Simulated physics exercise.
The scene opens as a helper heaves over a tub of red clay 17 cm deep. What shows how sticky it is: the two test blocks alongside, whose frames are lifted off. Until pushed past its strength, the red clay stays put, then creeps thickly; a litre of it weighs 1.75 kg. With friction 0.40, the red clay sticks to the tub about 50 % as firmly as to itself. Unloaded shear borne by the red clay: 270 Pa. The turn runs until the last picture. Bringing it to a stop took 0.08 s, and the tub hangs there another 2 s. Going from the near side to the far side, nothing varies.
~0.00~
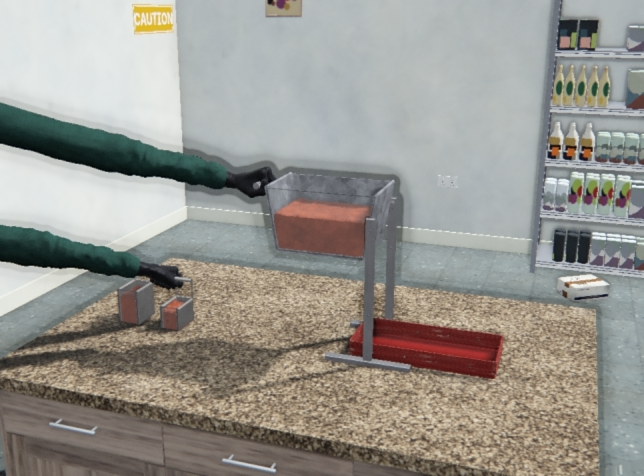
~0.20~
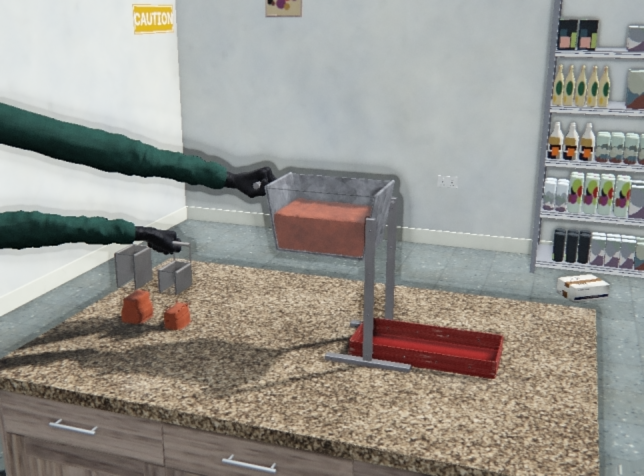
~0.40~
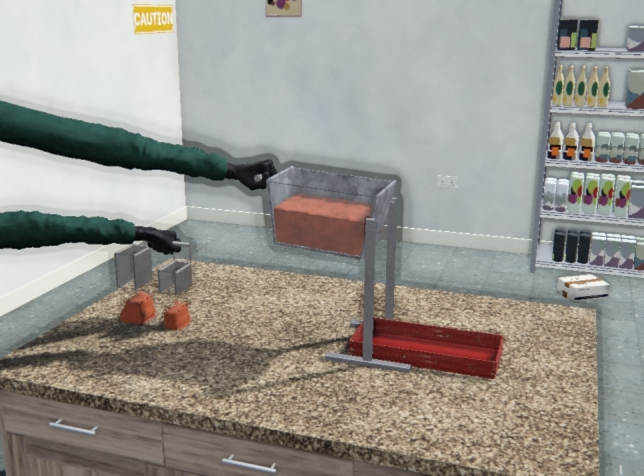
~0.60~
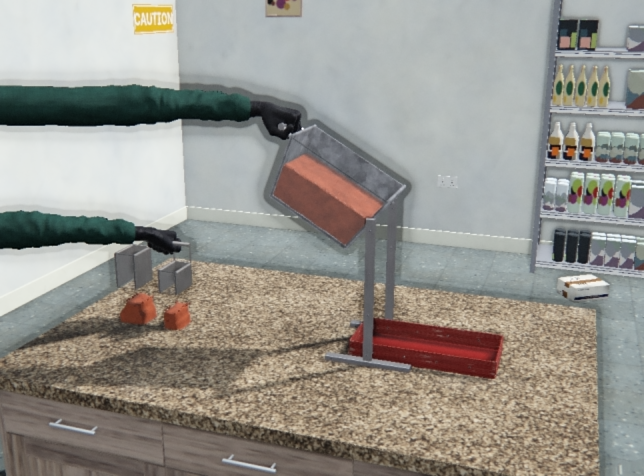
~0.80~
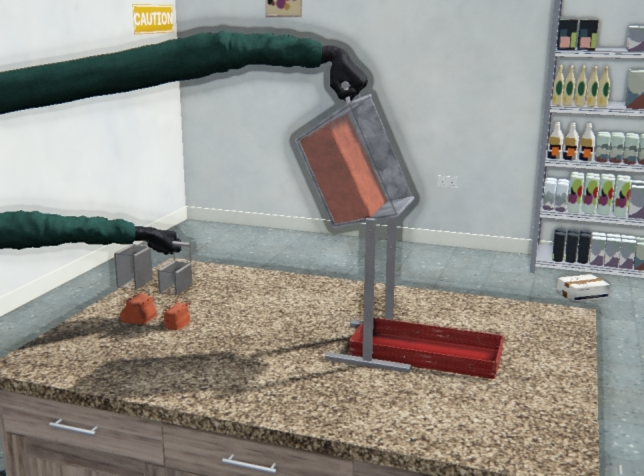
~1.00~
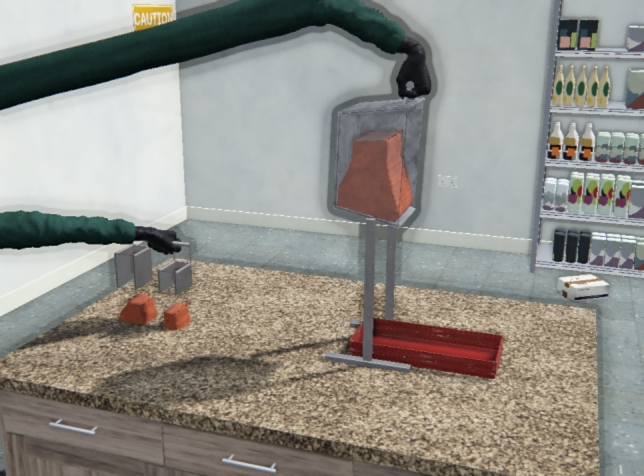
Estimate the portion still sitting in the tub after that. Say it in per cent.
The portion still in the tub is near 34 %.
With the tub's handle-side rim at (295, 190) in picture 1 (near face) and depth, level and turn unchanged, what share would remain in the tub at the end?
40 %, roughly.
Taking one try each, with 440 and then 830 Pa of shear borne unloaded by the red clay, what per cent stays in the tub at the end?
Going in order, it's 40 % and then 35 %.
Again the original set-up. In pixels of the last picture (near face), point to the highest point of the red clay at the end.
On the near face, the top ends up close to (352, 191).
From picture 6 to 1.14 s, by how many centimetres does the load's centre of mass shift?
About 10 cm.
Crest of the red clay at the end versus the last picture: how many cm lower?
Roughly 14 cm.
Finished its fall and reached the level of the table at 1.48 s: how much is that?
Down at that time: Approx. 60 %.
After 1.14 s, the tub is at 93 degrees and holds 59 %.
After 1.31 s, the tub is at 93 degrees and holds 36 %.
After 1.48 s, the tub is at 93 degrees and holds 34 %.
After 1.65 s, the tub is at 93 degrees and holds 34 %.
After 3.00 s, at the end, the tub is at 93 degrees and holds 34 %.
